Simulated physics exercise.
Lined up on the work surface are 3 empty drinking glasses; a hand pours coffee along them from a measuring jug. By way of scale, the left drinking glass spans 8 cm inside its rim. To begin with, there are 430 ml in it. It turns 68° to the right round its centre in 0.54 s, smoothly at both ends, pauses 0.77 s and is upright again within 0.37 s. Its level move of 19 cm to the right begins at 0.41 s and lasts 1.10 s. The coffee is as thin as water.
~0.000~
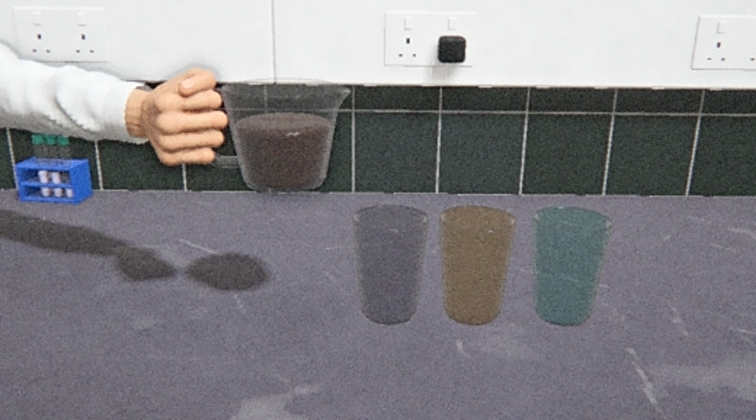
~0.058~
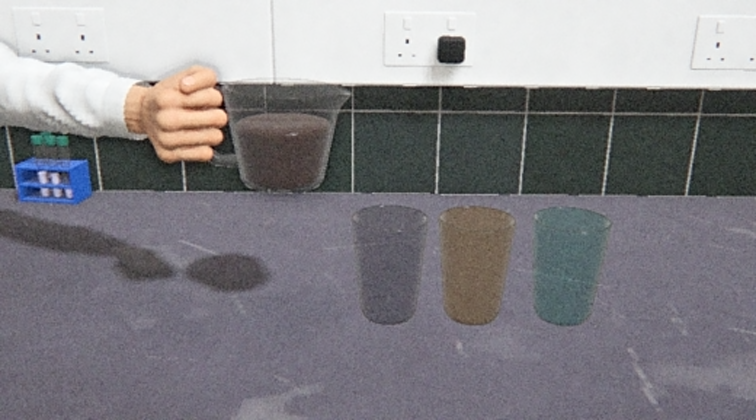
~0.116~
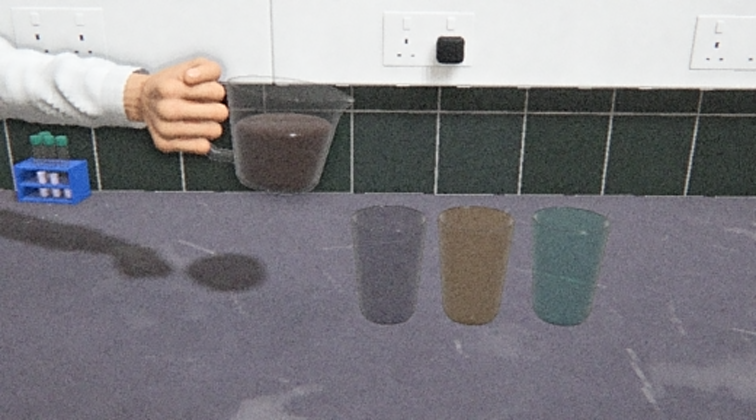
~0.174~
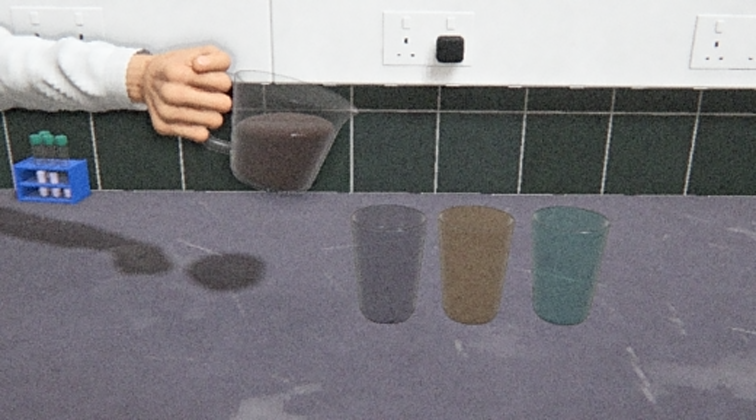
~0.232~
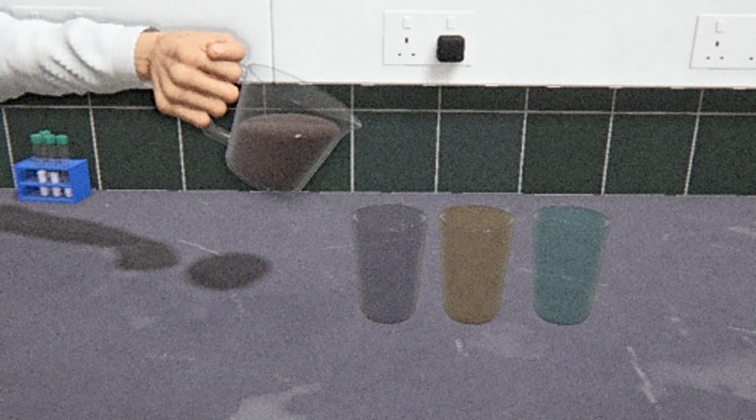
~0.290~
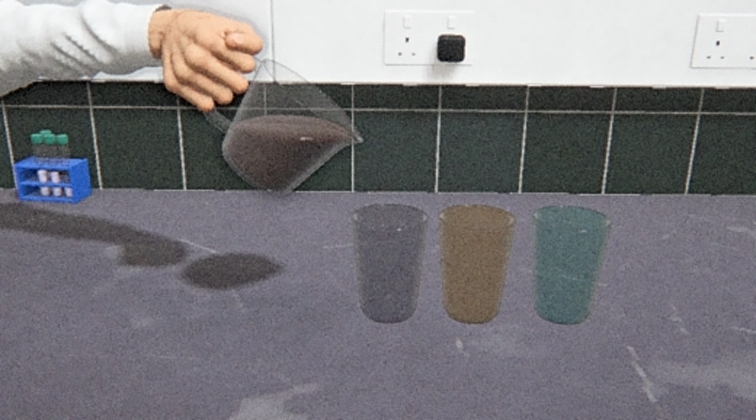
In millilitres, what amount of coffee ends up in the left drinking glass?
About 180 ml.
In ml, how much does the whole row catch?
290 ml or so, all told.
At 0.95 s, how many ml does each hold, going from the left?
Left to right: Roughly 180 ml, 40 ml, 0 ml.
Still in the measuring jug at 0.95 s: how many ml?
150 ml.
After 0.67 s the tilt is 68° and from the left they hold 135 ml, 0 ml, 0 ml, the measuring jug 245 ml, and 0 ml is on the work surface.
After 0.95 s the tilt is 68° and from the left they hold 180 ml, 45 ml, 0 ml, the measuring jug 150 ml, and 30 ml is on the work surface.
After 1.25 s the tilt is 68° and from the left they hold 180 ml, 85 ml, 0 ml, the measuring jug 95 ml, and 40 ml is on the work surface.
After 1.57 s the tilt is 14° and from the left they hold 180 ml, 85 ml, 25 ml, the measuring jug 75 ml, and 60 ml is on the work surface.
In the end from the left they hold 180 ml, 85 ml, 25 ml, the measuring jug 75 ml, and 60 ml is on the work surface.
